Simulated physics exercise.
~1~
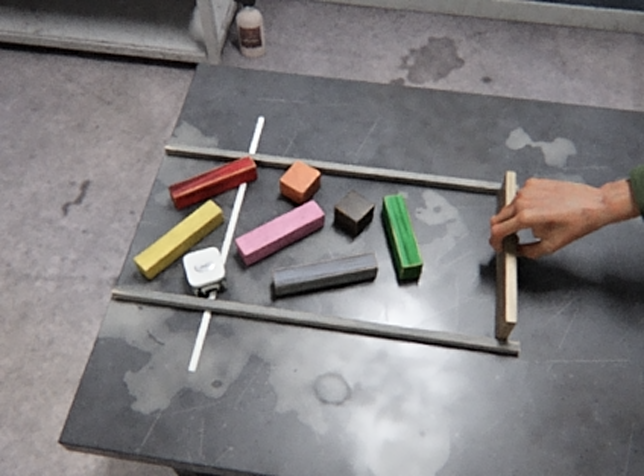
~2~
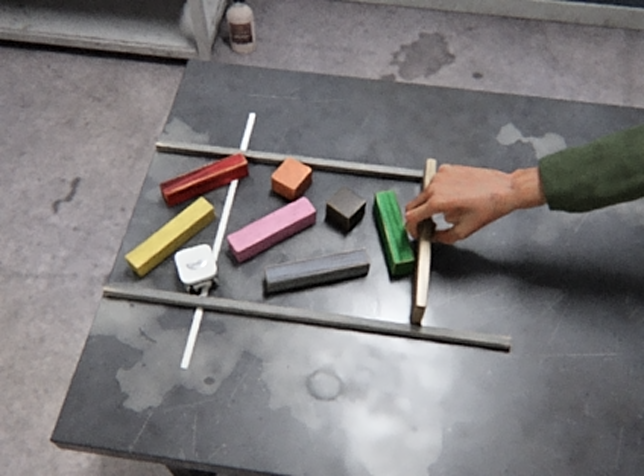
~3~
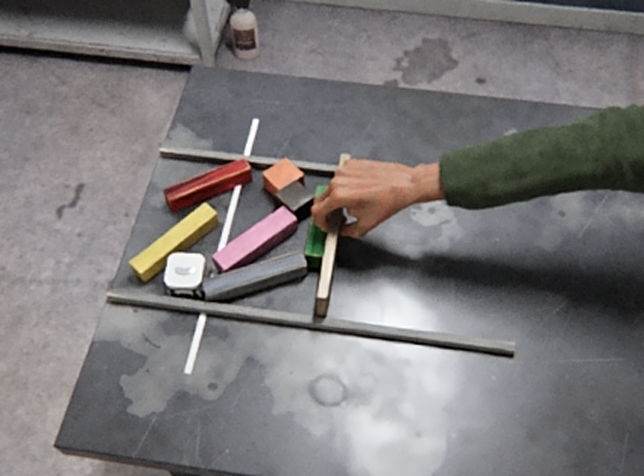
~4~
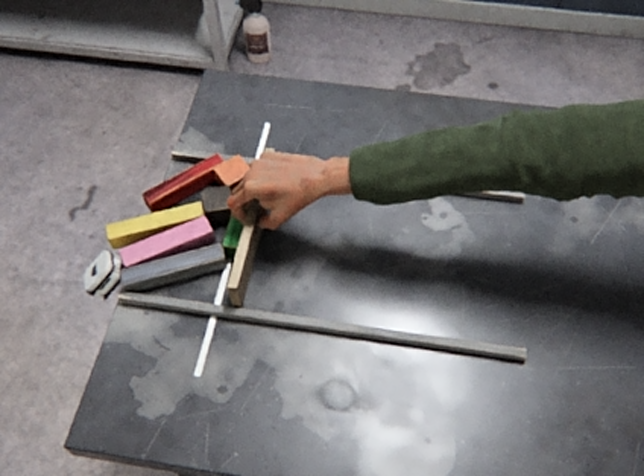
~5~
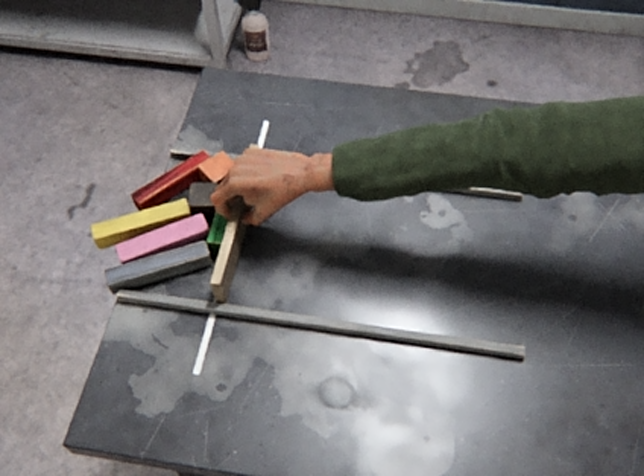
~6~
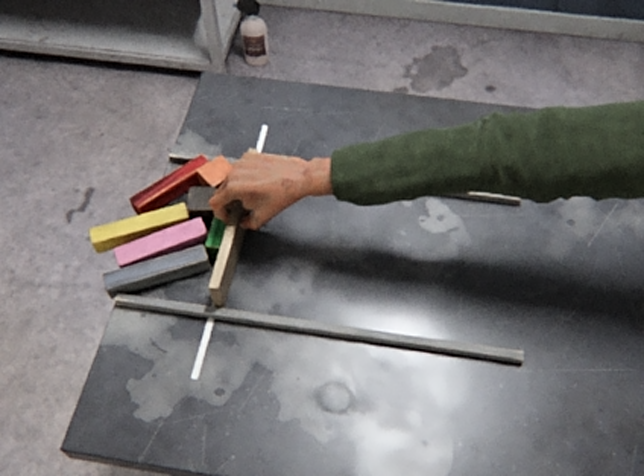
At first, a hand holds a wooden board upright at the right end of two grey rails on a dark table, with colourful sticks, small blocks and a white case spread out to its left. The hand slides the board left until it reaches the green stick. It keeps pushing, and the green stick, black block, pink bar and grey stick bunch together while the case shifts toward the edge. The cluster is then swept past the white tape, and the case tips over the table's left edge. Finally the board stops by the tape, the case gone and several sticks jutting over the edge.
